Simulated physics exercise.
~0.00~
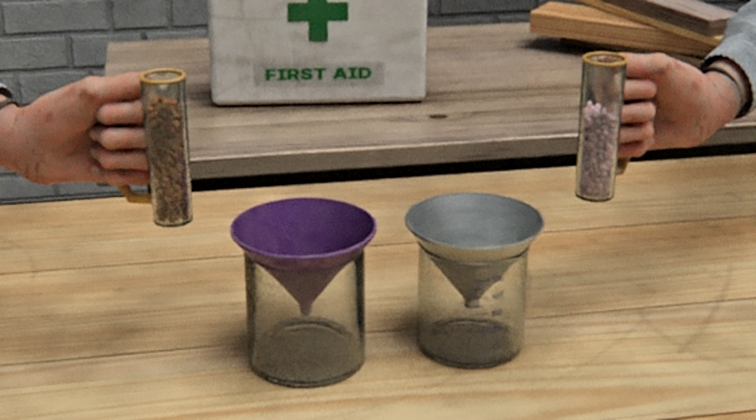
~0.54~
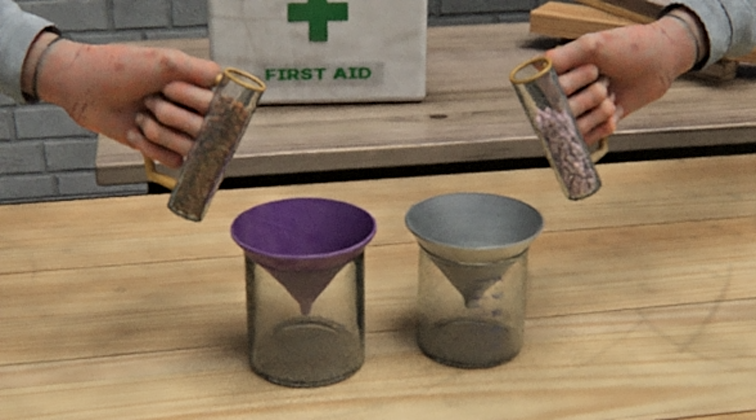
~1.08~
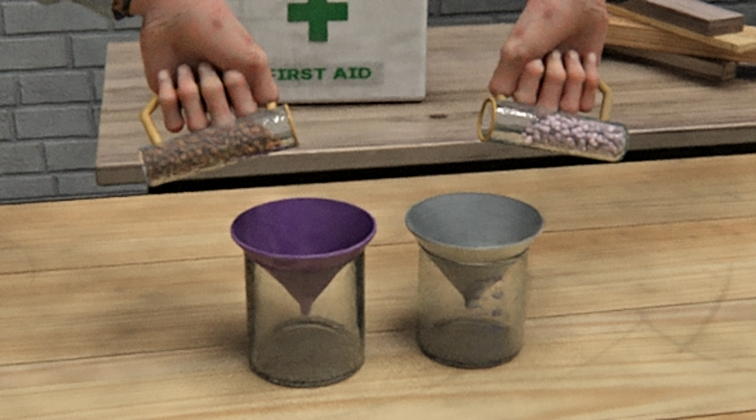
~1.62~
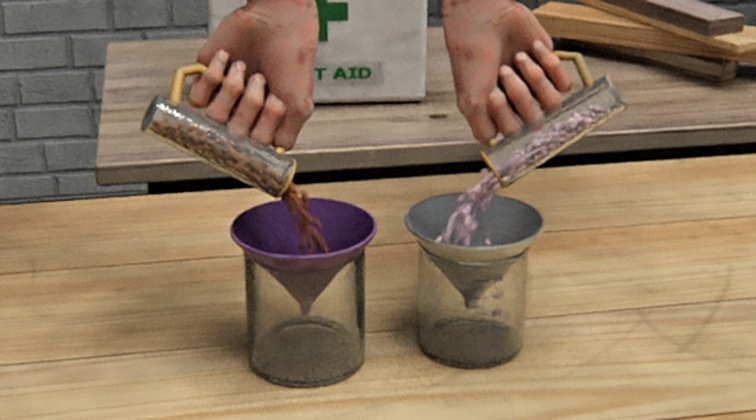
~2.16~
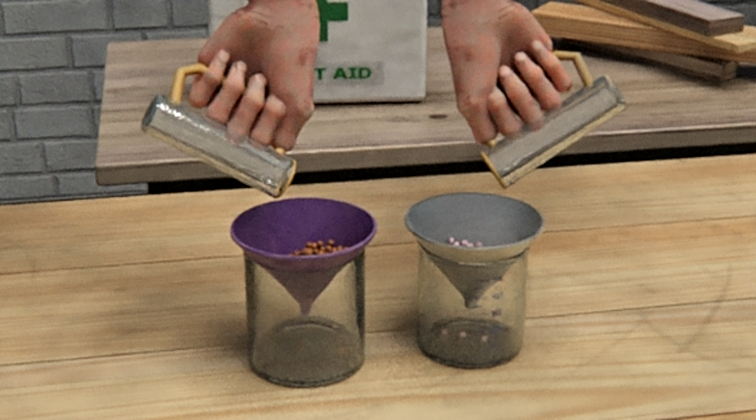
Two hands tipped glass cups of small pieces, brown on the left and pale pink on the right, pouring them into a purple funnel and a grey funnel over jars, where nearly all of the pieces stayed stuck as the cups hung emptied above.
